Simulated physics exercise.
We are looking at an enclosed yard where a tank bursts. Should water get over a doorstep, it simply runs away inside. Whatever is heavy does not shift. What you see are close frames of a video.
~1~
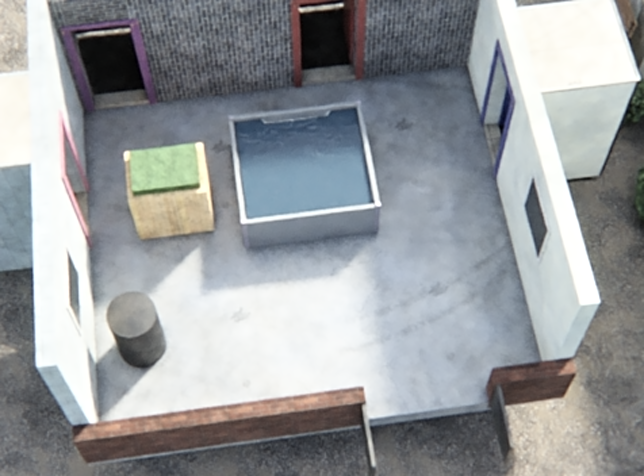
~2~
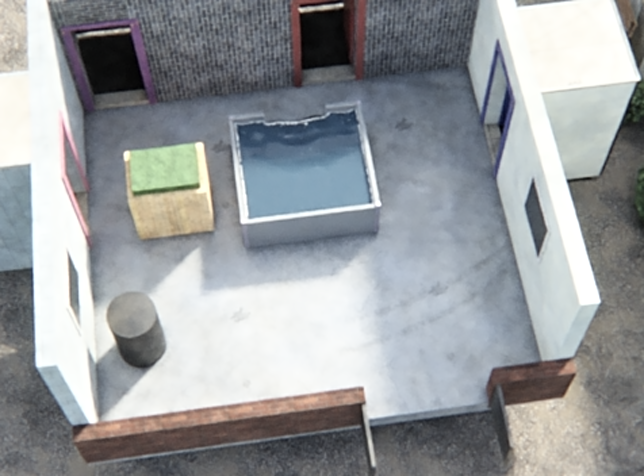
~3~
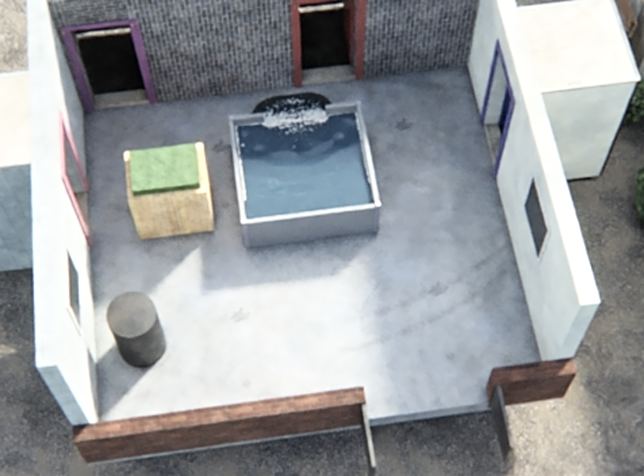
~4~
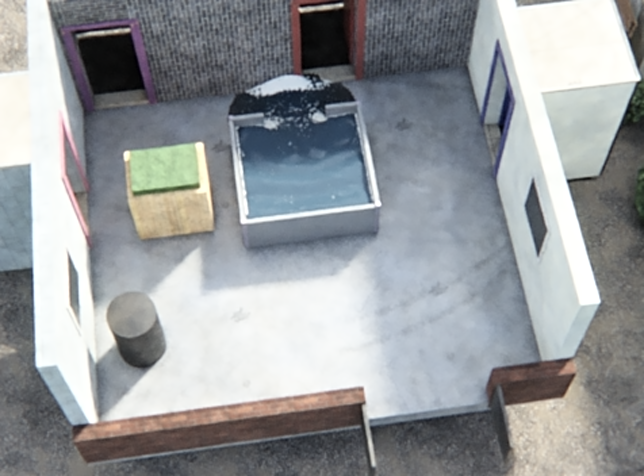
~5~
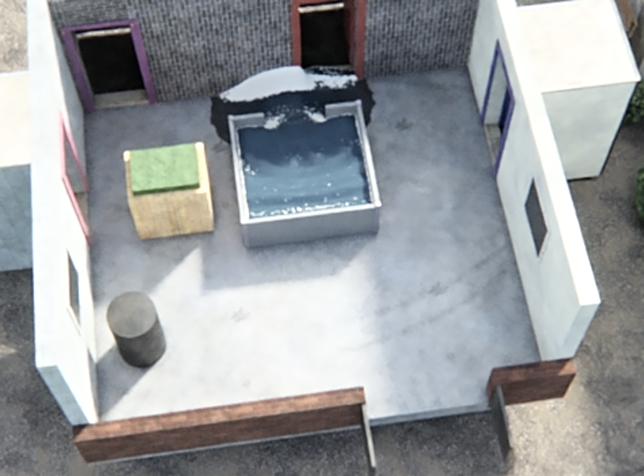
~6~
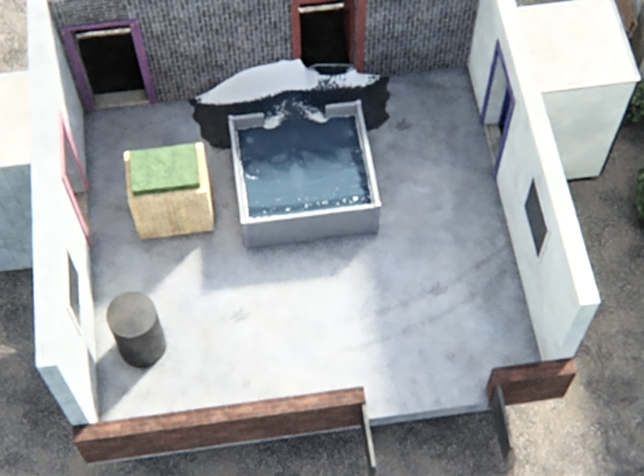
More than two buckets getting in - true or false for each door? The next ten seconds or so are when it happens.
Purple door: True; blue door: True; red door: True; pink door: True.
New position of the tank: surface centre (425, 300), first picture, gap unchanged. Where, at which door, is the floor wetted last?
Final one: The pink one.
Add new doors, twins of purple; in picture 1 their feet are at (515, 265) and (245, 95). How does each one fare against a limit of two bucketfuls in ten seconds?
Going in order, the first one stays short and the second one exceeds it.
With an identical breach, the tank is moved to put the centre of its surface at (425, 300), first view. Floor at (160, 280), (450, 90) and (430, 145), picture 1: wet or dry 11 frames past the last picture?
As listed: Dry, awash, flooded.
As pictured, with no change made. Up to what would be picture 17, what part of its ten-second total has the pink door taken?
By my reckoning, 0 percent.
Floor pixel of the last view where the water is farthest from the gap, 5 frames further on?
Somewhere close to (84, 113).
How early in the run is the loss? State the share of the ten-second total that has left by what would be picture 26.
About 50 per cent.
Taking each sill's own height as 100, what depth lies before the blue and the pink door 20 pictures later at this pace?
I reckon it's around 220 and then 210 per cent.
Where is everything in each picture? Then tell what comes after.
In the first picture, the water tank at (303, 163) is whole and still.
In the second picture, water pours out on the water tank's far side and has run to a hidden place.
In the third picture, the front is at (306, 96), out from the gap on the water tank's far side.
In the fourth picture, water pours out on the water tank's far side and has run to (334, 84).
In the fifth picture, water pours out on the water tank's far side and has run to (359, 81).
In the sixth picture, water pours out on the water tank's far side and has run to (383, 78).
A moment on, water covers 20 % of the floor; the purple door wet at the sill, nothing in, the blue door not reached, the red door far over two buckets in, the pink door not reached.
Next, water covers 30 % of the floor; the purple door wet at the sill, nothing in, the blue door wet at the sill, nothing in, the red door far over two buckets in, the pink door wet at the sill, nothing in.
Then, water covers 45 % of the floor; the purple door under two buckets in, the blue door under two buckets in, the red door far over two buckets in, the pink door over two buckets in.
Later, water covers 75 % of the floor; the purple door over two buckets in, the blue door over two buckets in, the red door far over two buckets in, the pink door over two buckets in.
In the end, water covers 95 % of the floor; the purple door over two buckets in, the blue door over two buckets in, the red door far over two buckets in, the pink door over two buckets in.
